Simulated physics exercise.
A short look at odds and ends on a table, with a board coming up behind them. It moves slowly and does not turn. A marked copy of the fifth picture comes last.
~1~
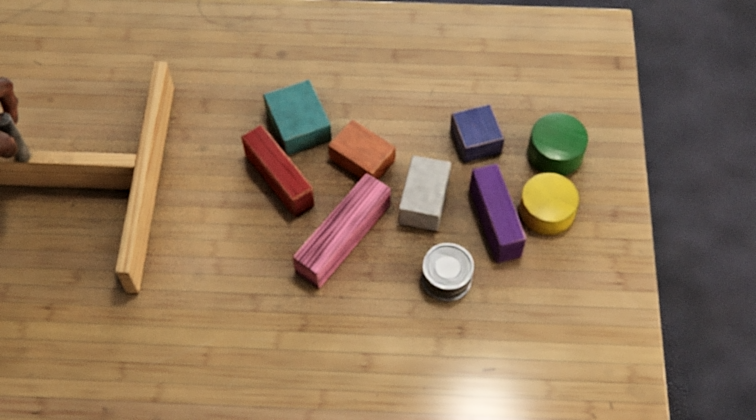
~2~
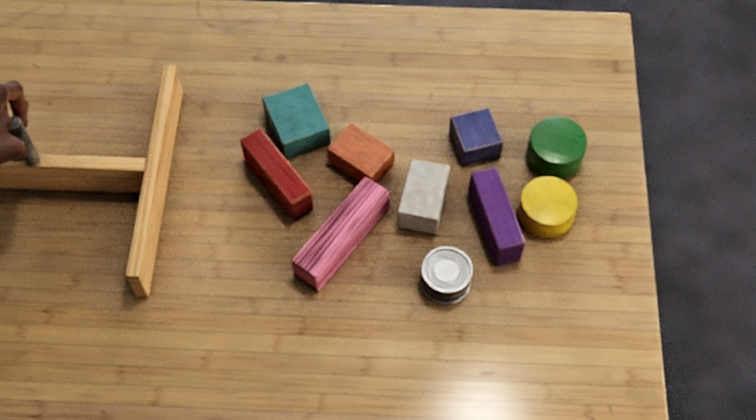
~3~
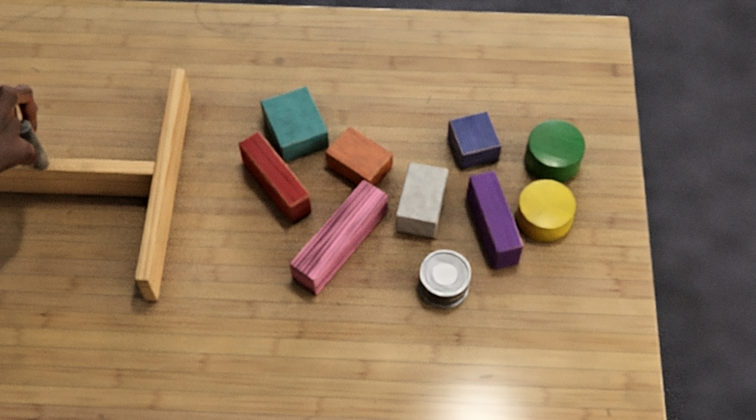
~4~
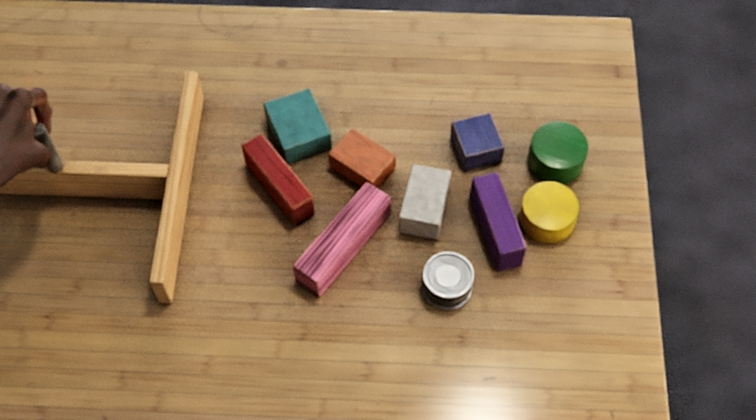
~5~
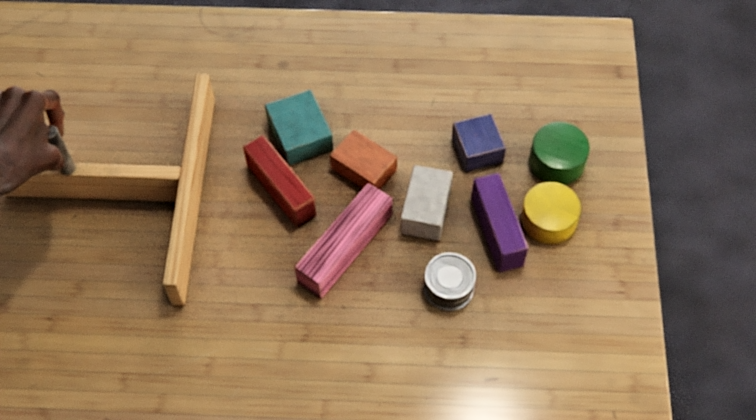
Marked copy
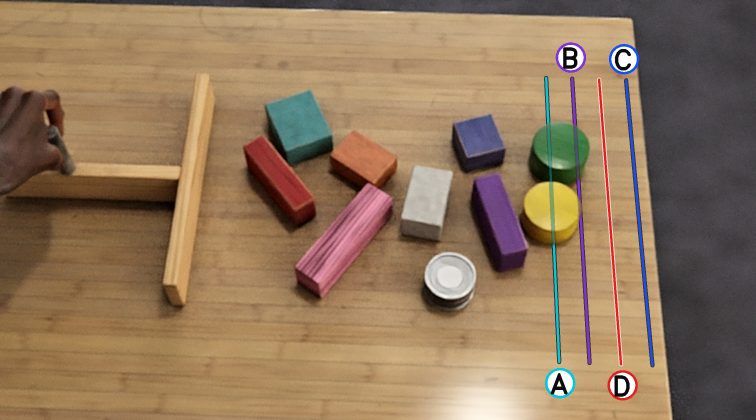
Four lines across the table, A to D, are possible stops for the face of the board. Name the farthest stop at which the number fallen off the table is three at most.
Stop at A.
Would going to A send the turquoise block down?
By then, no.
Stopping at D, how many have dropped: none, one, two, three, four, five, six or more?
Six or more.
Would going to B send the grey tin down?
No.
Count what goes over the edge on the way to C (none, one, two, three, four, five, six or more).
In all, six or more.
On the marked copy, A at (552, 209); B at (580, 210); C at (638, 212); D at (609, 211).
Following A. Soon after the start, board (318, 177); turquoise block (367, 118); pink stick (359, 242).
Later, board (450, 181); yellow tin (621, 227); green tin (591, 154).
In the end, board (552, 184); purple stick over the edge; green tin over the edge; three fallen.
As for the rest, B drops five; C drops nine; D drops six.
